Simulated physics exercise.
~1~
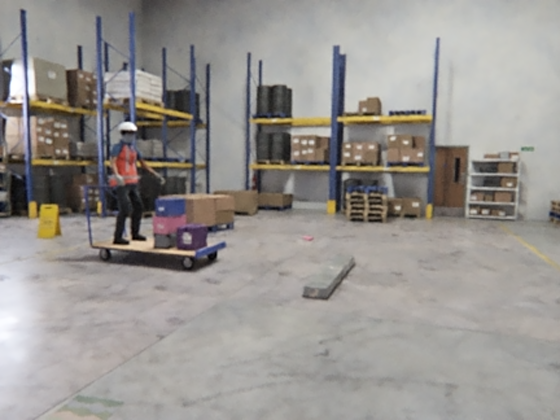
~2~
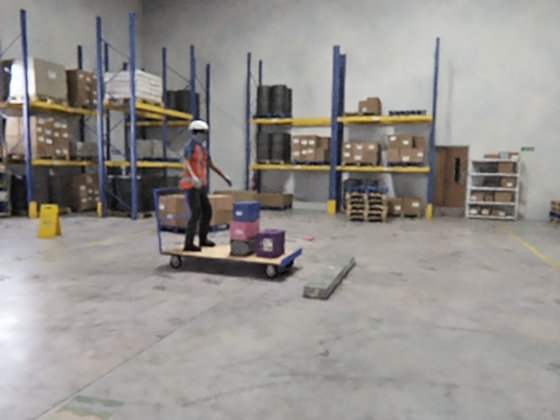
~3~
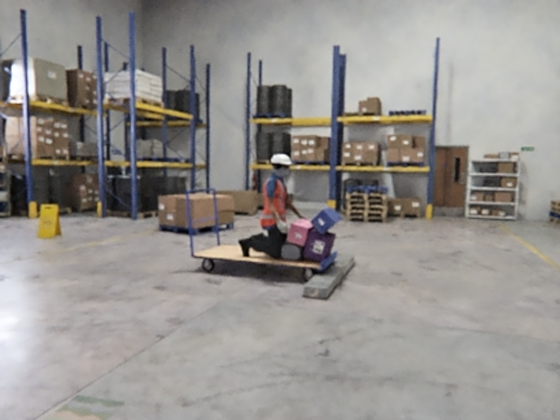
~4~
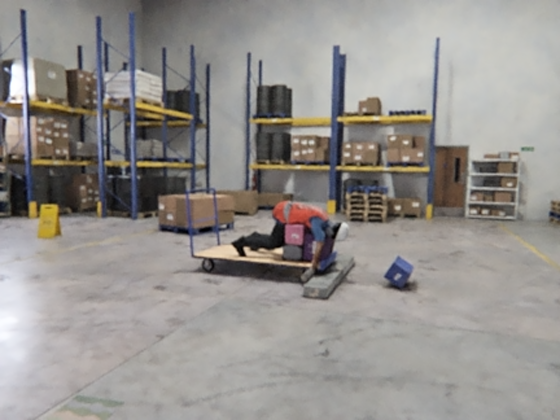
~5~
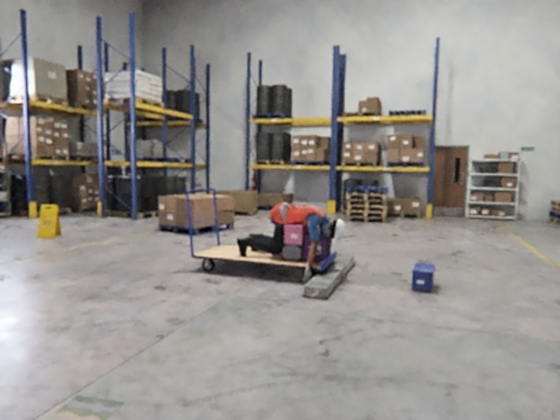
A person in a white helmet and orange vest stands on a flat cart with a blue handle in a warehouse, seen from a fixed distance, with tall racks of boxes behind. In front of the rider sit stacked blue and pink boxes, a grey case and a purple box. The cart rolls right until it meets a low grey beam on the floor and stops. The load tips forward as the rider drops and pitches over it. The blue box tumbles beyond the beam and comes to rest on the floor, while the rider lies slumped over the remaining load, hips still above the deck.
